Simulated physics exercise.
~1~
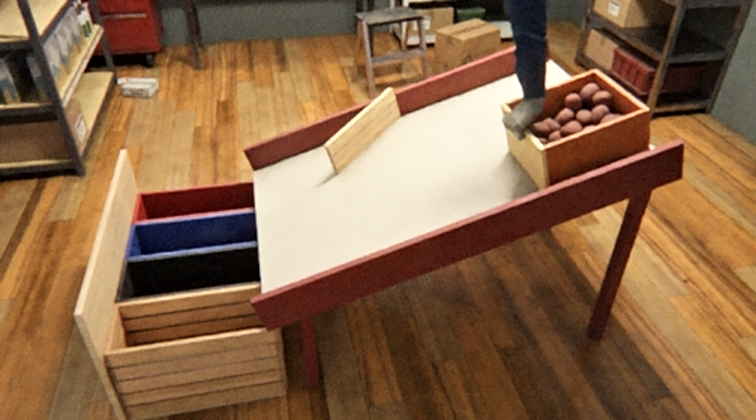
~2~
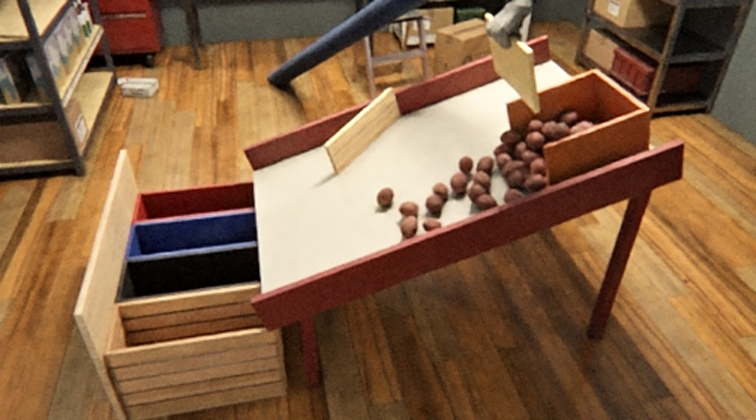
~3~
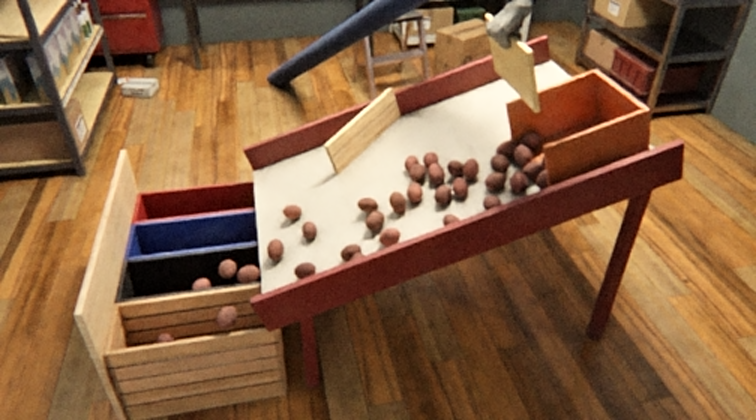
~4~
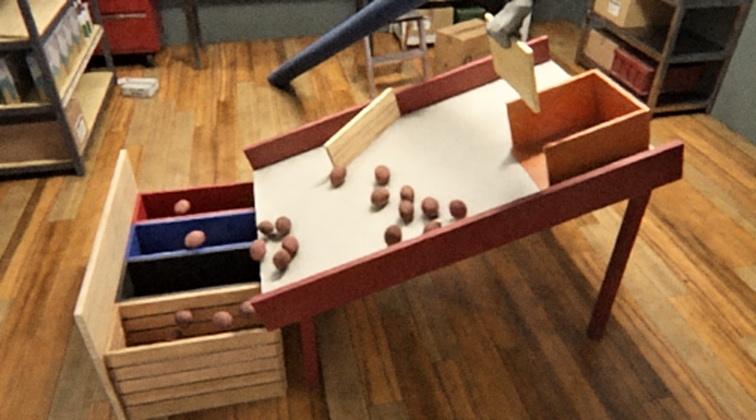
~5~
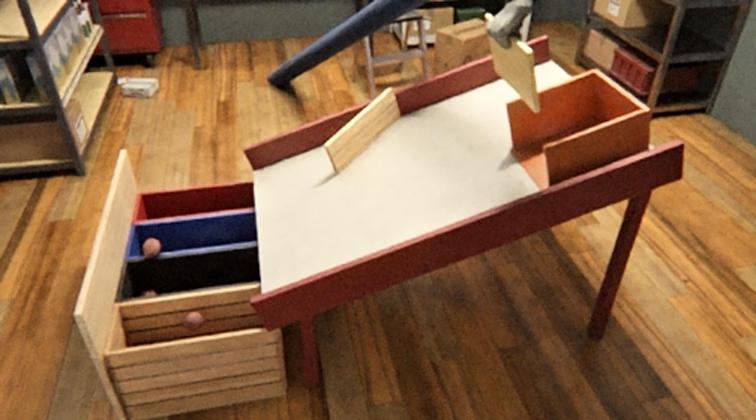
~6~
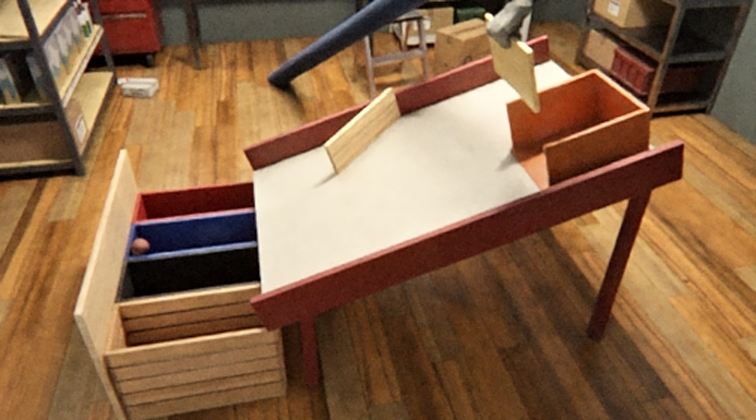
A gloved hand lifted the wooden gate of an orange pen, and reddish-brown potatoes rolled left down the sloping table past an angled board, dropping into the compartments at the bottom until the pen and the slope were both empty.
